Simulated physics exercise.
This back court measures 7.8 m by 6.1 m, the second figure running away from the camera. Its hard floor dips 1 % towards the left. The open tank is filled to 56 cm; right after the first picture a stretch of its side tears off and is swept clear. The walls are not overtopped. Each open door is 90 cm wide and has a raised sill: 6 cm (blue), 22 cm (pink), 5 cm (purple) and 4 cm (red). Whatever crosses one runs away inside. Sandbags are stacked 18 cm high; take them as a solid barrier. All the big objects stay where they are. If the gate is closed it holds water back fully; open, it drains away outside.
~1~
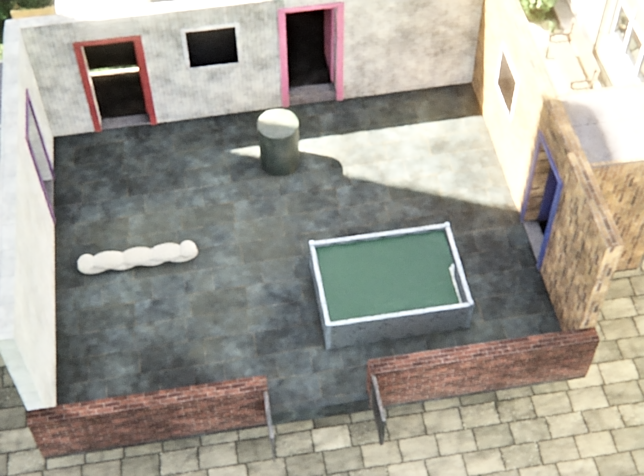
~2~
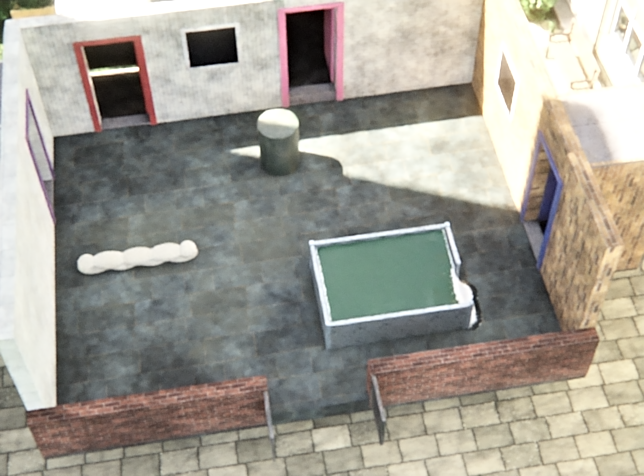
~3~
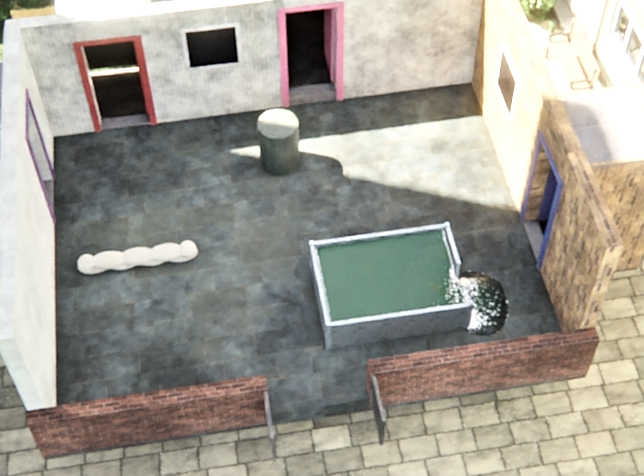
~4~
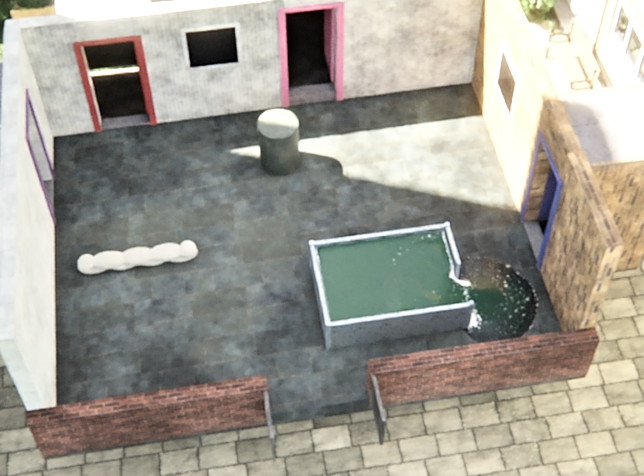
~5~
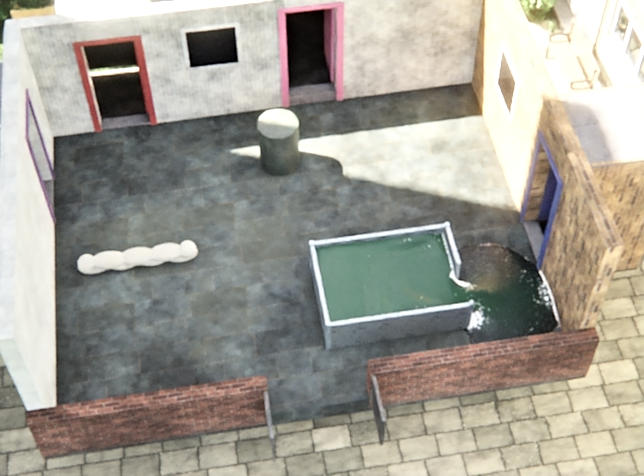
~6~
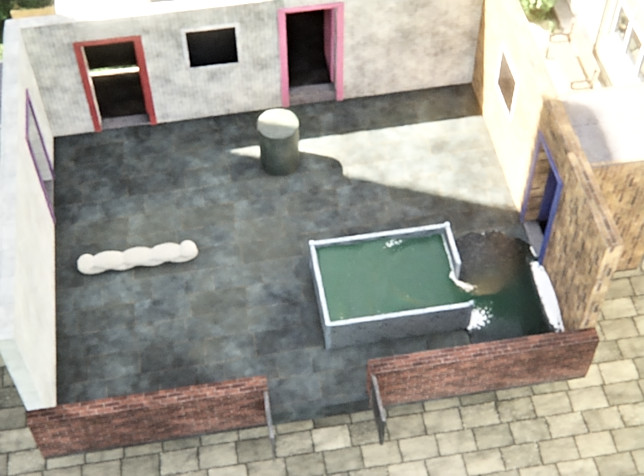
Water bursting through the right side of an open green tank in a walled courtyard, foaming and spreading across the dark floor.
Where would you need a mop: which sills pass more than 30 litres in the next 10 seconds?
The water let in: At the blue door it goes over the limit; at the pink door it does not reach the limit; at the purple door it stays under the limit; at the red door it does not reach the limit.
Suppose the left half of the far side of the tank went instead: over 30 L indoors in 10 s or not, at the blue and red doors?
Then: Blue under, red over.
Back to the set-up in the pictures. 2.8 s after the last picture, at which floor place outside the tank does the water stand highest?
Around (546, 336).
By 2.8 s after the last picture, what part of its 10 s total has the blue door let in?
Some 60 per cent by then.
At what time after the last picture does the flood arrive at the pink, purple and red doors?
Pink 3.8 s, purple 8.0 s, red 6.5 s.
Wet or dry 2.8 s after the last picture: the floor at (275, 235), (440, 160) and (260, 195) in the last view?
In that order: Still dry, flooded, not reached.
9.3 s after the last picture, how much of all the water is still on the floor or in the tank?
About 88 per cent.
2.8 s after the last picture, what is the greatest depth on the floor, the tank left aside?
About 22 cm.
Then, 0.7 s after the last picture water covers 5 % of the floor and is deepest (38 cm) near (558, 335); blue door 14 cm at the sill, 8 L in, pink door not reached, purple door not reached, red door not reached.
Then, 1.5 s after the last picture water covers 15 % of the floor and is deepest (30 cm) near (565, 354); blue door 15 cm at the sill, 33 L in, pink door not reached, purple door not reached, red door not reached.
Then, 2.8 s after the last picture water covers 30 % of the floor and is deepest (22 cm) near (546, 336); blue door 11 cm at the sill, 66 L in, pink door not reached, purple door not reached, red door not reached.
Then, 5.3 s after the last picture water covers 50 % of the floor and is deepest (14 cm) near (553, 356); blue door 9 cm at the sill, 96 L in, pink door 5 cm at the sill, 0 L in, purple door not reached, red door not reached.
Then, 9.3 s after the last picture water covers 75 % of the floor and is deepest (8 cm) near (507, 322); blue door 5 cm at the sill, 105 L in, pink door 4 cm at the sill, 0 L in, purple door 5 cm at the sill, 0 L in, red door 3 cm at the sill, 0 L in.
